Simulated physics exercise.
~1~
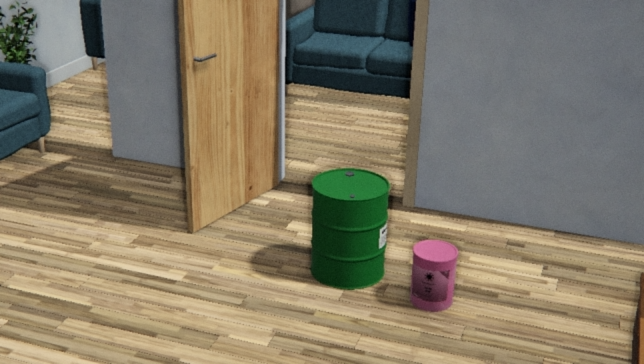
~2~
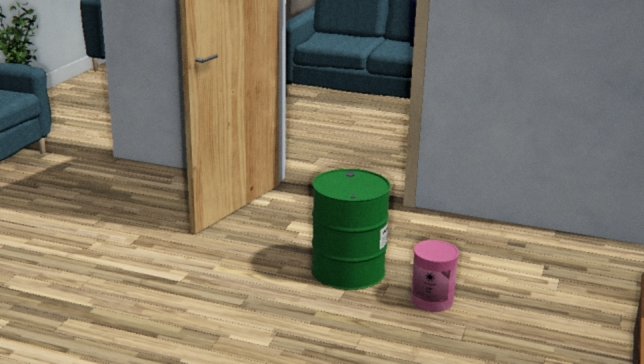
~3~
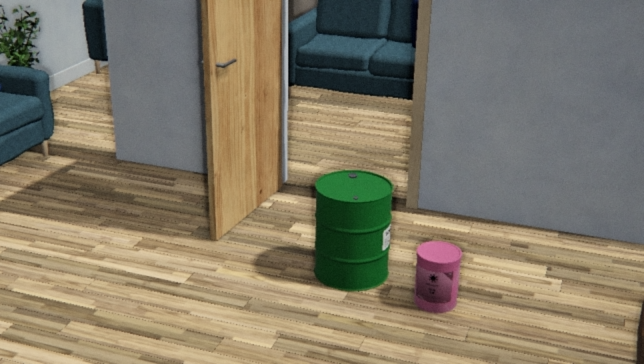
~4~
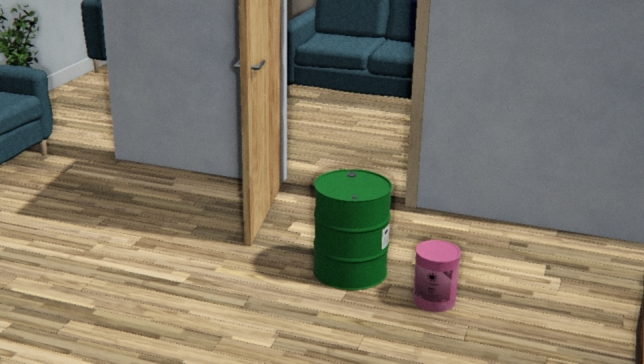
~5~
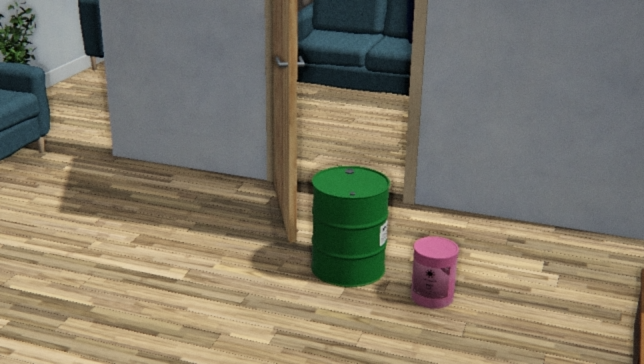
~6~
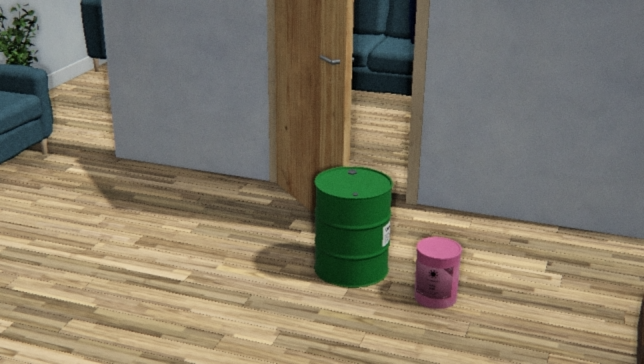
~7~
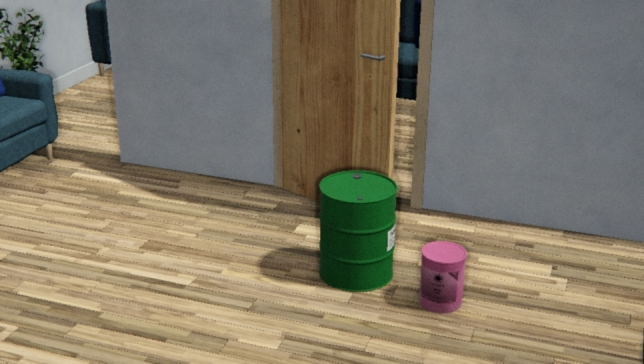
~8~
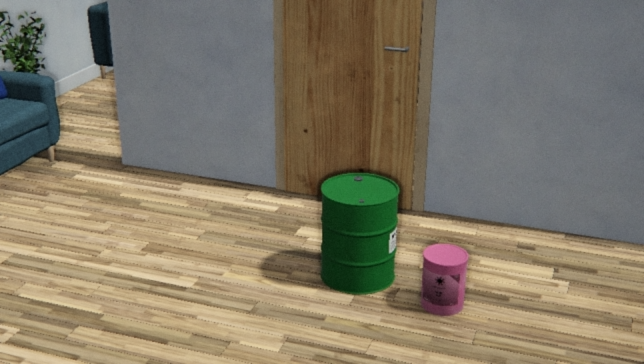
Wooden door swinging steadily shut behind a green drum and a small pink pail, closing fully in its frame.
